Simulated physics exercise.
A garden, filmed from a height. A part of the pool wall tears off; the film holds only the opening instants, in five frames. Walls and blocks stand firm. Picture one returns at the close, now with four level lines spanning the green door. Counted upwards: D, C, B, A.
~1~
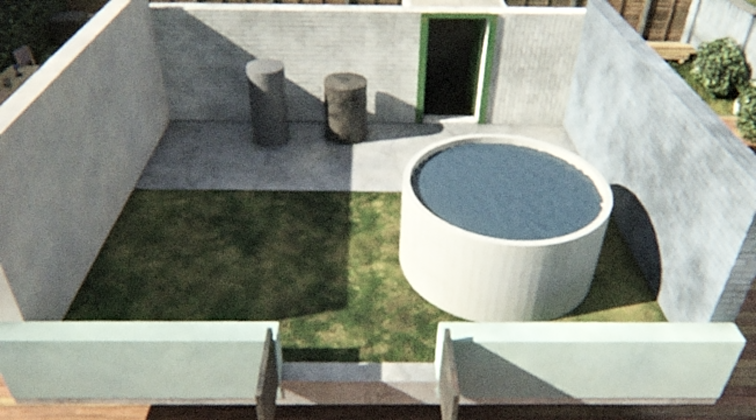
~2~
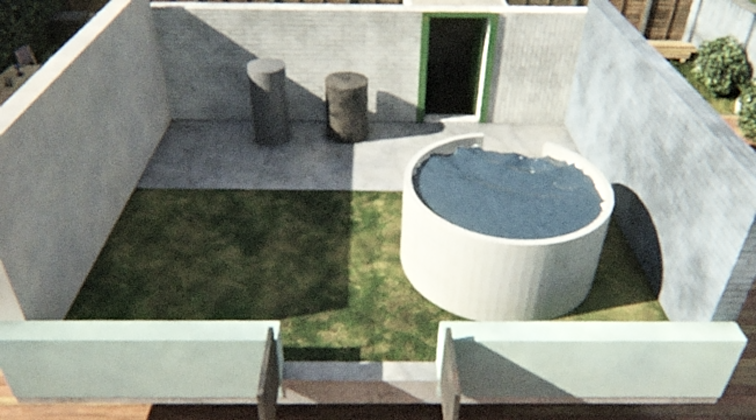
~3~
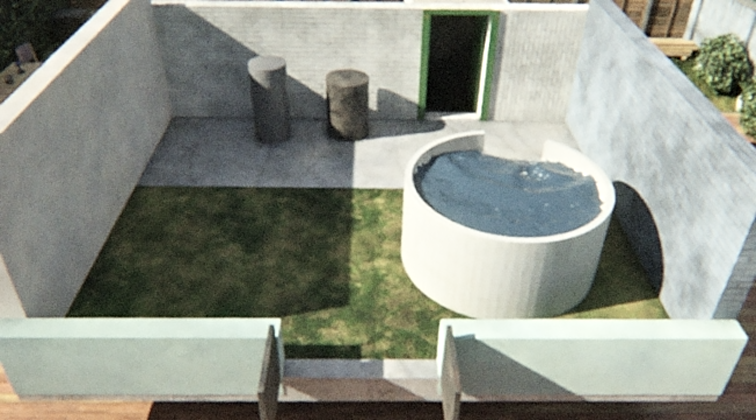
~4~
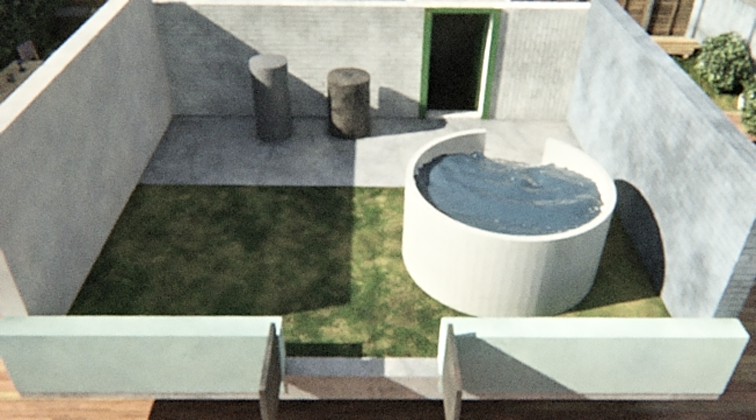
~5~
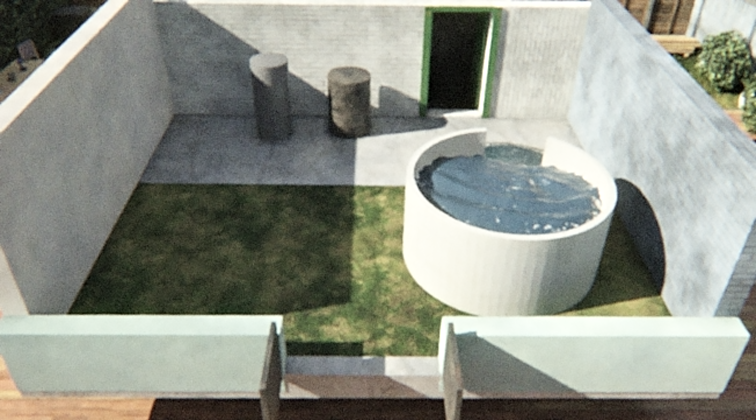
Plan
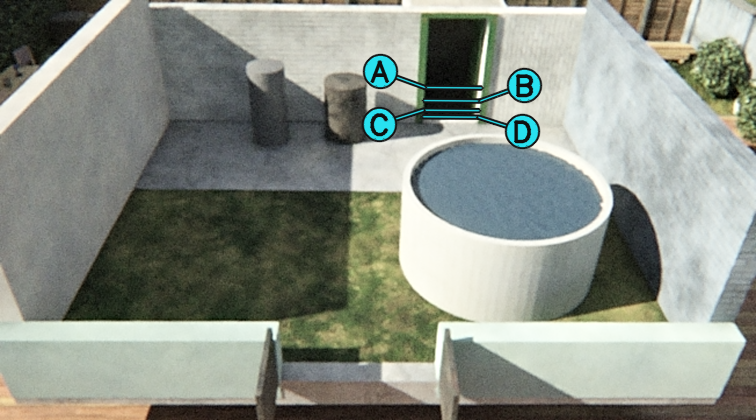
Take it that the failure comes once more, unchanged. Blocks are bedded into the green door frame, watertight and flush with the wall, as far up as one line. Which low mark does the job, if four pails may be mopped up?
The limit is B.
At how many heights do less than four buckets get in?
Two of them.
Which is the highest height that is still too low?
Here it is height C.
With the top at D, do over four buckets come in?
Yes, that goes wrong.
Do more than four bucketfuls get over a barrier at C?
Yes.
On the marked copy, A at (453, 87); B at (452, 100); C at (451, 110); D at (450, 116); from the bottom up D, C, B, A.
For height A, nothing gets over.
For height B, a splash gets over, under a bucket.
For height C, about 14 bucketfuls get in.
For height D, dozens of bucketfuls pour in.
